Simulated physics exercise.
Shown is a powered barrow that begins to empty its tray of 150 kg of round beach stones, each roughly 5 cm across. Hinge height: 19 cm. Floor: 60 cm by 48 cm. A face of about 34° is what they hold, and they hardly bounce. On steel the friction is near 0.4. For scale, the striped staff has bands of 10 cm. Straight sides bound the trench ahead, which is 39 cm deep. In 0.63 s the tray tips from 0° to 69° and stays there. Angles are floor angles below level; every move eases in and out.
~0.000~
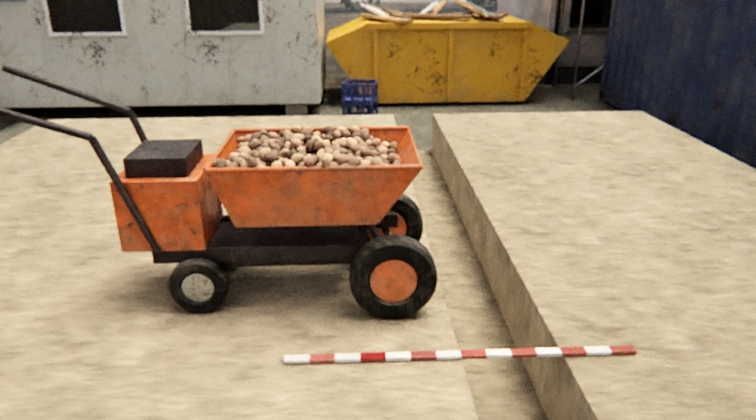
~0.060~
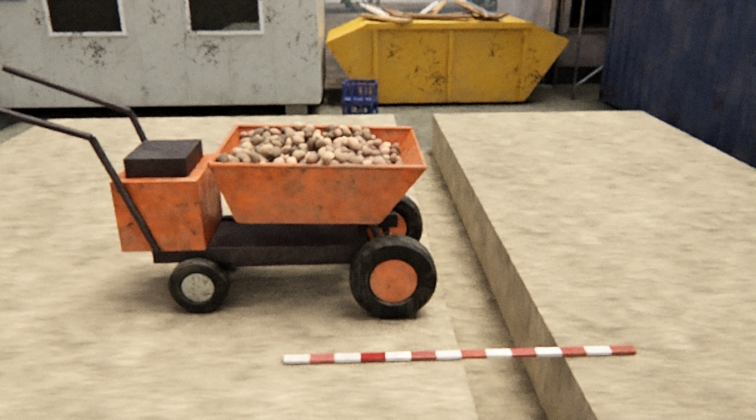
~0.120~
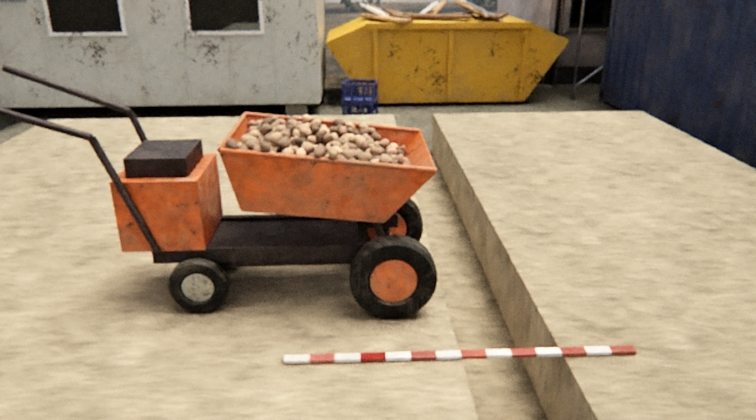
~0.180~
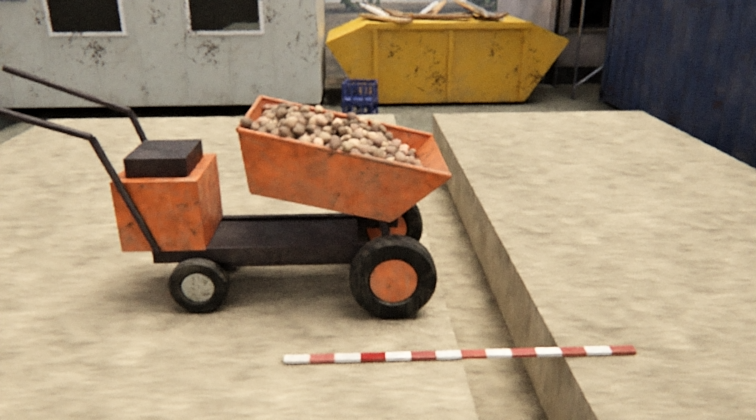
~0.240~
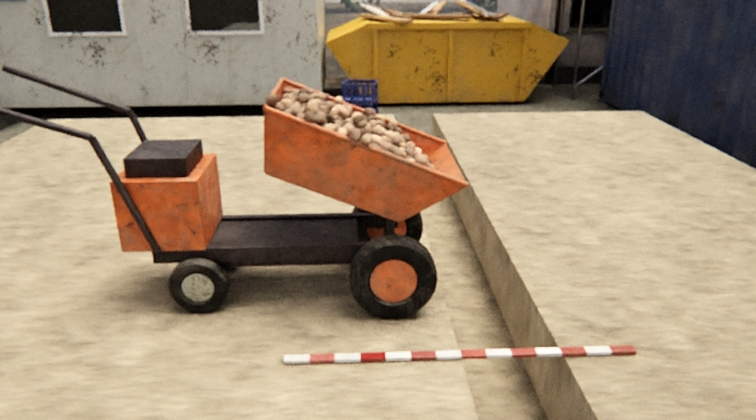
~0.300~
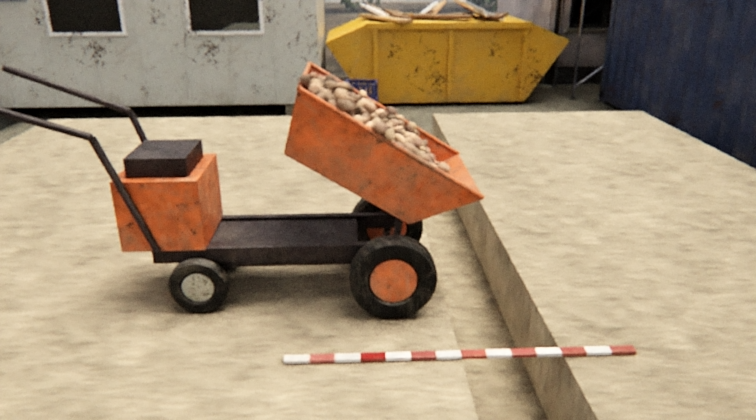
An orange powered barrow stays still while its tray of round stones tilts steeply to the right.
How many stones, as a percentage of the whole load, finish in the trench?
Roughly 25 per cent of the load ends up in the trench.
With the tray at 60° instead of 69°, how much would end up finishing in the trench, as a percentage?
Roughly 25 per cent would end in the trench.
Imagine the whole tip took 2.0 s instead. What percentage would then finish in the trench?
With that change, it comes to around 45 per cent.
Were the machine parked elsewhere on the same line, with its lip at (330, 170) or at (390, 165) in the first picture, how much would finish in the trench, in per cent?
First place roughly 90%, second roughly 45%.
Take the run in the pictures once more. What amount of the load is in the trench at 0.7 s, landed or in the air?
5 per cent or so by then.
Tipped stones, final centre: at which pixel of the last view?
The middle should be near (582, 275).
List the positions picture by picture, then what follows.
In the first picture, the tray is at 0°, its lip at (422, 167); the top of the load is at (311, 139).
In the second picture, the tray is at 2°, its lip at (426, 168); the top of the load is at (288, 136); the stones move at 0.5 m/s on average.
In the third picture, the tray is at 7°, its lip at (436, 170); the top of the load is at (283, 125); the stones move at 0.9 m/s on average.
In the fourth picture, the tray is at 14°, its lip at (451, 176); the top of the load is at (283, 110); the stones move at 1.3 m/s on average.
The fifth picture shows lip at (467, 185), floor tilted 22°, highest stones at (298, 96); the stones move at 1.5 m/s on average.
In the sixth picture, the tray is at 32°, its lip at (483, 198); the top of the load is at (322, 82); the stones move at 1.6 m/s on average.
After 0.5 s the floor is at 58°; 100 % in the tray; the foremost stones are at (495, 213).
After 0.7 s the floor is at 69°; 65 % in the tray, 6 % in the trench, 29 % past the trench; the foremost stones are at (586, 277).
After 1.1 s the floor is at 69°; 16 % in the tray, 9 % in the trench, 76 % past the trench; the foremost stones are at (749, 261).
After 3.0 s the floor is at 69°; 0 % in the tray, 25 % in the trench, 75 % past the trench; the foremost stones are past the picture's edge.
